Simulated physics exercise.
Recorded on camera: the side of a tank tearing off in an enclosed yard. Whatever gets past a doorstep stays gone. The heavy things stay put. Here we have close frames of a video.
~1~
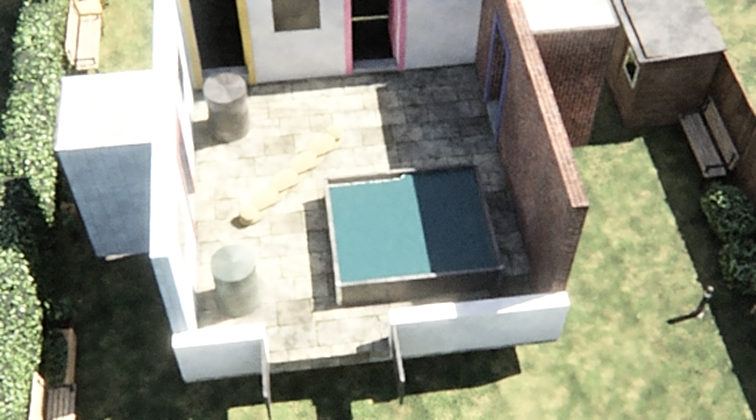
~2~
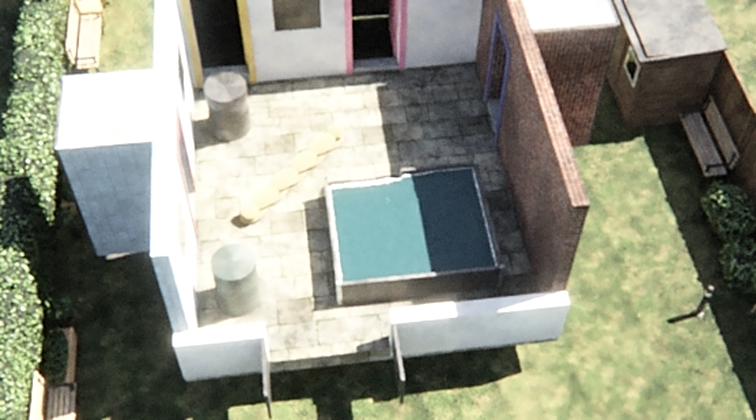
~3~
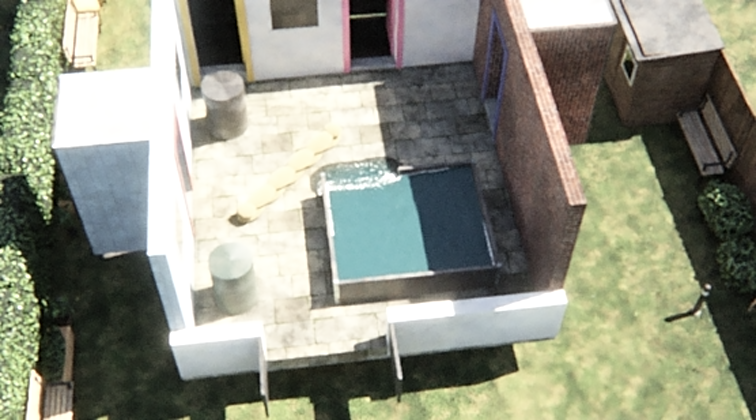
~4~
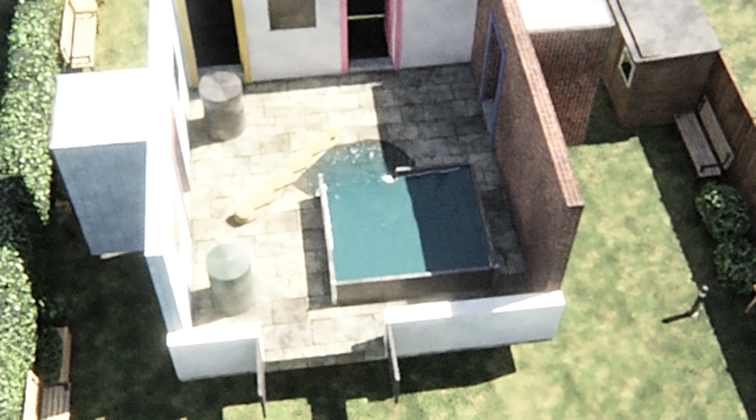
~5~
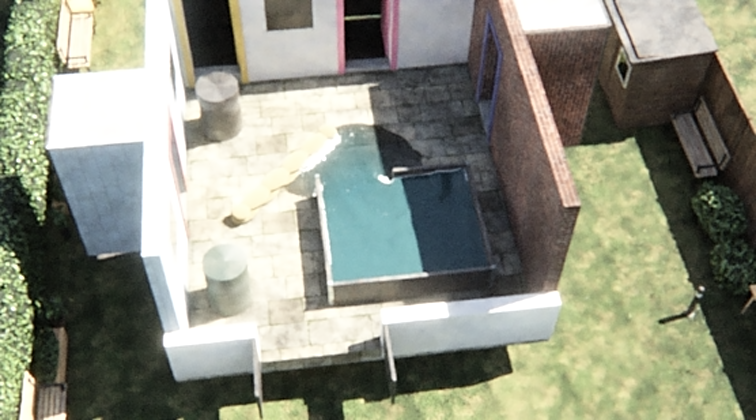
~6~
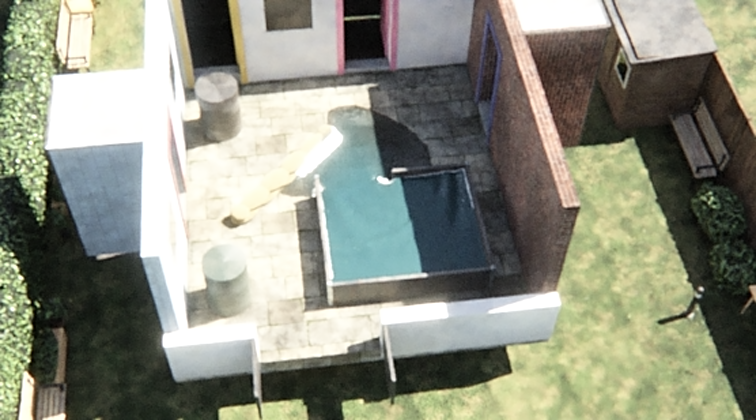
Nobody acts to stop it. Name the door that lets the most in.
Pink.
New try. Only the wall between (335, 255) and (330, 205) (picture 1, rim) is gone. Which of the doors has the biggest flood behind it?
Answer: The red-painted one.
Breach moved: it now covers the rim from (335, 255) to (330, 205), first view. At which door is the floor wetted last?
My pick is the blue-painted one.
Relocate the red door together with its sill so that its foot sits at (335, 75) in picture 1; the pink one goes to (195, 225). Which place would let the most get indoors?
Answer: The red door.
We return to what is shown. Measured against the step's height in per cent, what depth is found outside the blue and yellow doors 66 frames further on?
Some 50 percent and then some 40 percent.
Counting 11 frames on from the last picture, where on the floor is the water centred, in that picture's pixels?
It is near (379, 209).
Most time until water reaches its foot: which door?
It's the red one.
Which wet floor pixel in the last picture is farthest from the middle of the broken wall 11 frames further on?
Somewhere about (464, 67).
A moment on, water covers 20 % of the floor; red door not reached, yellow door not reached, pink door wet at the sill, nothing in, blue door not reached.
Next, water covers 35 % of the floor; red door not reached, yellow door not reached, pink door some in, blue door not reached.
Then, water covers 55 % of the floor; red door not reached, yellow door wet at the sill, nothing in, pink door a lot in, blue door wet at the sill, nothing in.
Later, water covers 85 % of the floor; red door wet at the sill, nothing in, yellow door wet at the sill, nothing in, pink door a lot in, blue door wet at the sill, nothing in.
In the end, water covers 95 % of the floor; red door some in, yellow door wet at the sill, nothing in, pink door a lot in, blue door a trickle in; the pink door has let in the most.
